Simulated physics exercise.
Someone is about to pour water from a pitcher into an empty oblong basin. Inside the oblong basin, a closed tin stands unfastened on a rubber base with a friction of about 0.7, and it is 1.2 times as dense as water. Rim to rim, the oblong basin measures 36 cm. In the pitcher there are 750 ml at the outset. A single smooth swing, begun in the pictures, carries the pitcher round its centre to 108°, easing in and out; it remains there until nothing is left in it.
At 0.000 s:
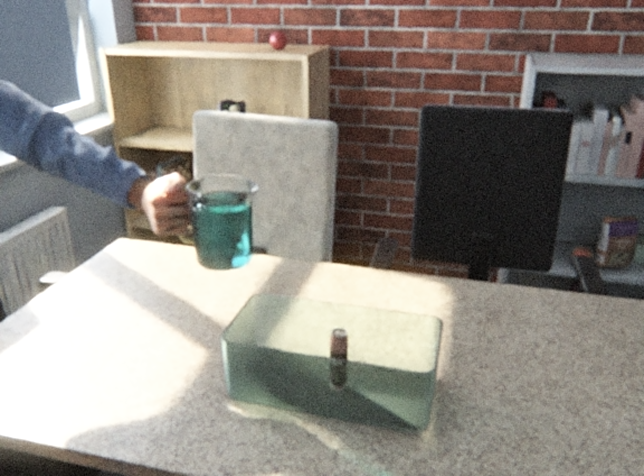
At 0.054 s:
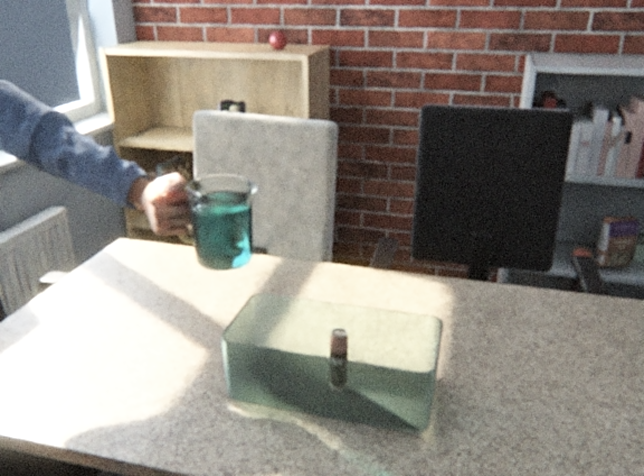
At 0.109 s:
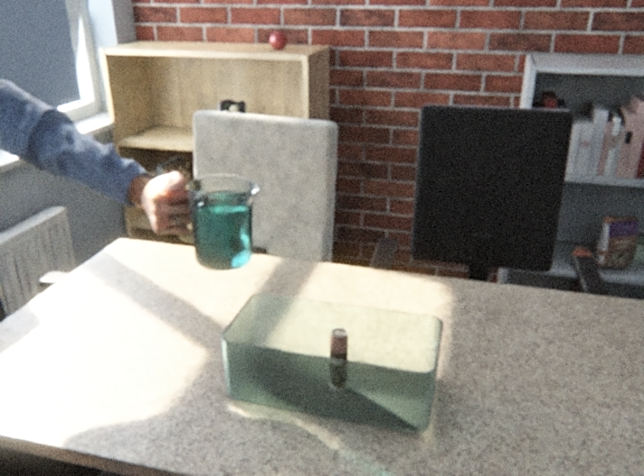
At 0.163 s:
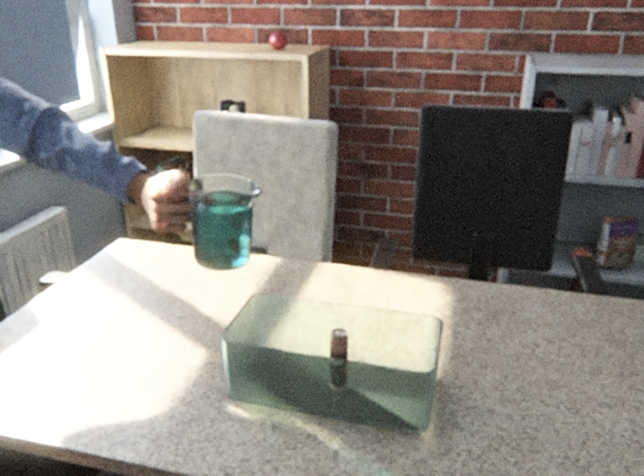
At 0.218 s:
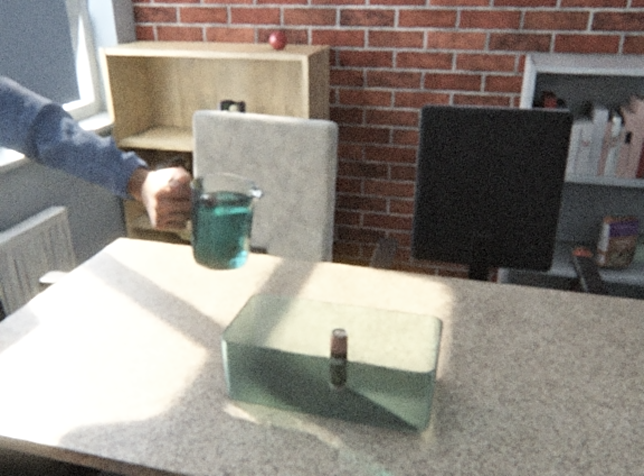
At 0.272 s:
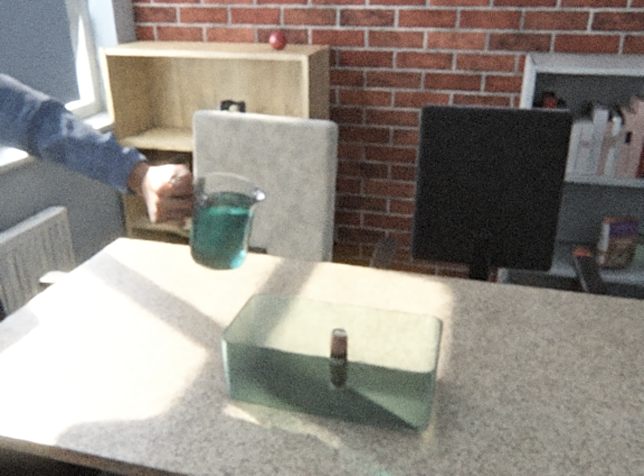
At first, a hand at the left holds a glass pitcher of teal water upright and still above a speckled table, beside a clear oblong basin with a small tin inside. Then the pitcher slowly begins to lean to the right, reaching only a slight tilt, while the basin and tin stay still.
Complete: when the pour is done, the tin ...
... remains on its base.
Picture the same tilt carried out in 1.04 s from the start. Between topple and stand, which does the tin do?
Outcome - the tin stays erect.
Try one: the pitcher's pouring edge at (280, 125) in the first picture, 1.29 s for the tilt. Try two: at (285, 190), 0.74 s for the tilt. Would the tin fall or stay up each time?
In the first try it remains standing; in the second it comes down.
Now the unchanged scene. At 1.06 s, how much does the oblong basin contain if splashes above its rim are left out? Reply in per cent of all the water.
42 %, more or less.
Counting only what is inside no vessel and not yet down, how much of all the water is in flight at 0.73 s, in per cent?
Roughly 12 percent.
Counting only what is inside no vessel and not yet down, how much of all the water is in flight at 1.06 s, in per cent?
Something like 24 per cent is in the air then.
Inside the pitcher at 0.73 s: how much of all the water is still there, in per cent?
Remaining: Near 88 % of the total.
By 0.73 s the tilt is 65° and 87 per cent is still to pour; the tin stands where it began.
By 1.06 s the tilt is 100° and 34 per cent is still to pour; the tin stands where it began.
By 1.41 s the tilt is 108° and 2 per cent is still to pour; the tin stands where it began.
By 1.79 s the tilt is 108° and 0 per cent is still to pour; the tin stands where it began.
At rest the tin stands where it began.
